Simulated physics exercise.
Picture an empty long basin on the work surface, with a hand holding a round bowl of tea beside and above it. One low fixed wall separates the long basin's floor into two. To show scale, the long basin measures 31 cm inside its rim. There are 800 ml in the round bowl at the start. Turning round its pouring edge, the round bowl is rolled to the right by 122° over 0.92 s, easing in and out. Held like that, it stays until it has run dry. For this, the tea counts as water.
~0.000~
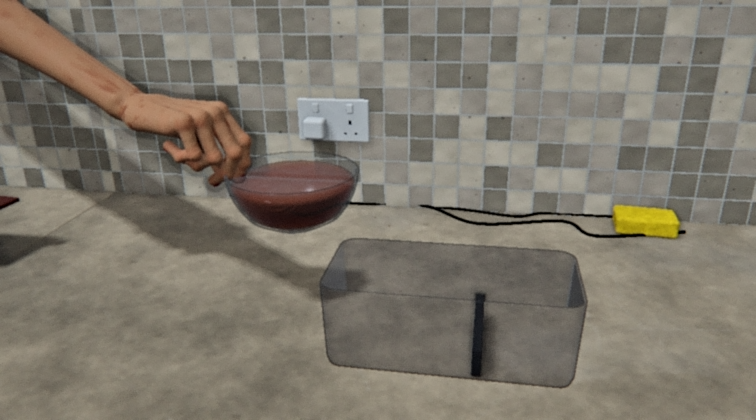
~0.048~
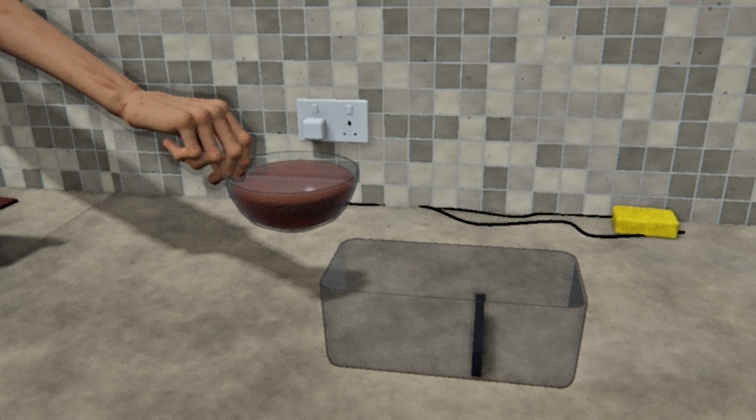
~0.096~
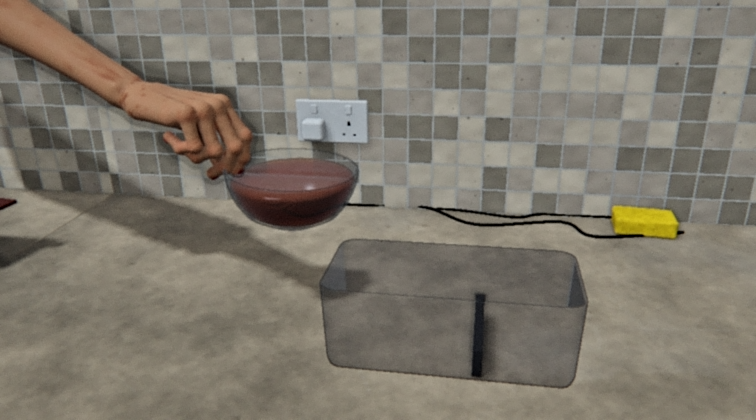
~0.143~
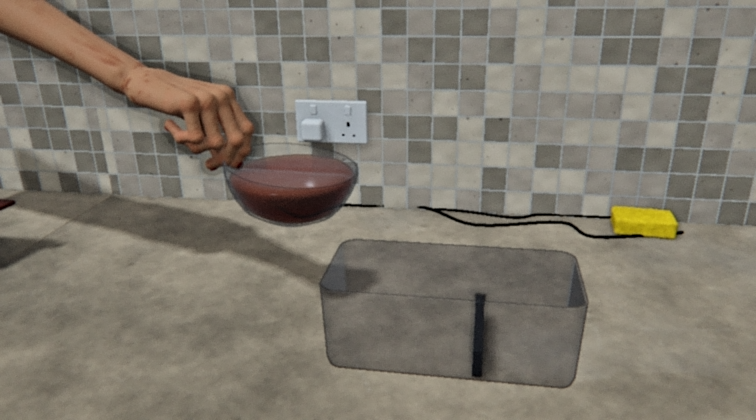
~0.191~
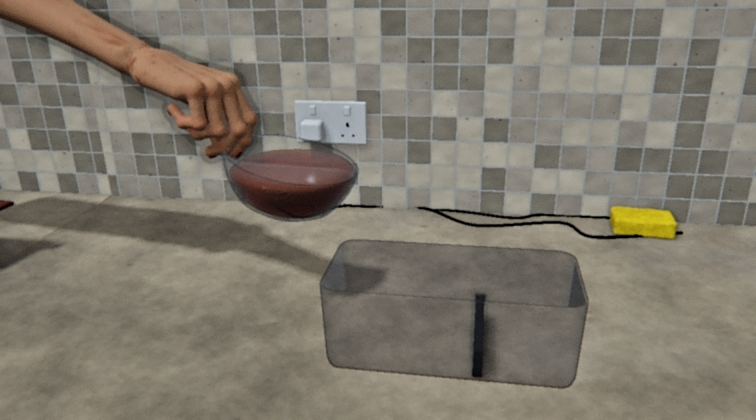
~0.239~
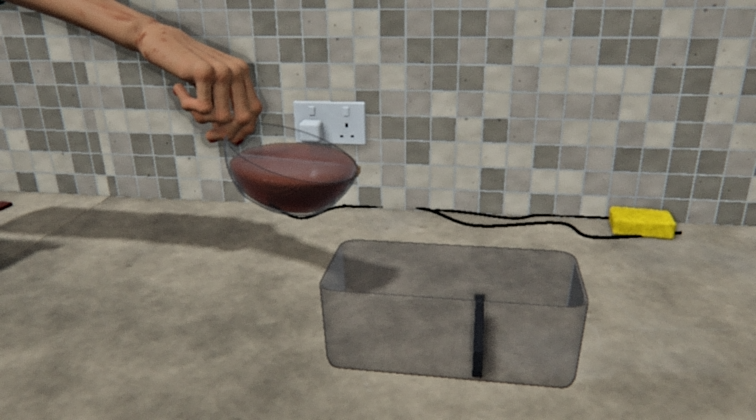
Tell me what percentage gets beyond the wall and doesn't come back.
Around 17 % gets beyond the wall and stays.
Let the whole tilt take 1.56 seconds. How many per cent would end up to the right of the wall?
Result under that change: Approx. 10 %.
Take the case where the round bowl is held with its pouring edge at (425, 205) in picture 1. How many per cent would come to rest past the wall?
60 %.
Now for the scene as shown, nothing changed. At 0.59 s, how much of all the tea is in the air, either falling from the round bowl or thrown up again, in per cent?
Some 56 per cent, I reckon.
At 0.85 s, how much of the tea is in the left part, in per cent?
That share comes to around 88 in a hundred.
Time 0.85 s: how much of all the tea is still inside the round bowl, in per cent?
Roughly 0 percent remains.
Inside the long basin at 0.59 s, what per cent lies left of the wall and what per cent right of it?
I'd say some 22 on the left and some 0 on the right.
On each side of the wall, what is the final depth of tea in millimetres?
Around 24 mm deep on the left, around 10 mm deep on the right.
By 0.59 s the tilt is 88° and 22 per cent is still to pour, 23 is left of the wall and 0 right of it.
By 0.85 s the tilt is 120° and 0 per cent is still to pour, 88 is left of the wall and 9 right of it.
By 1.12 s the tilt is 122° and 0 per cent is still to pour, 81 is left of the wall and 13 right of it.
By 1.42 s the tilt is 122° and 0 per cent is still to pour, 78 is left of the wall and 17 right of it.
At rest 78 per cent lies left of the wall, 17 right of it and 6 outside.
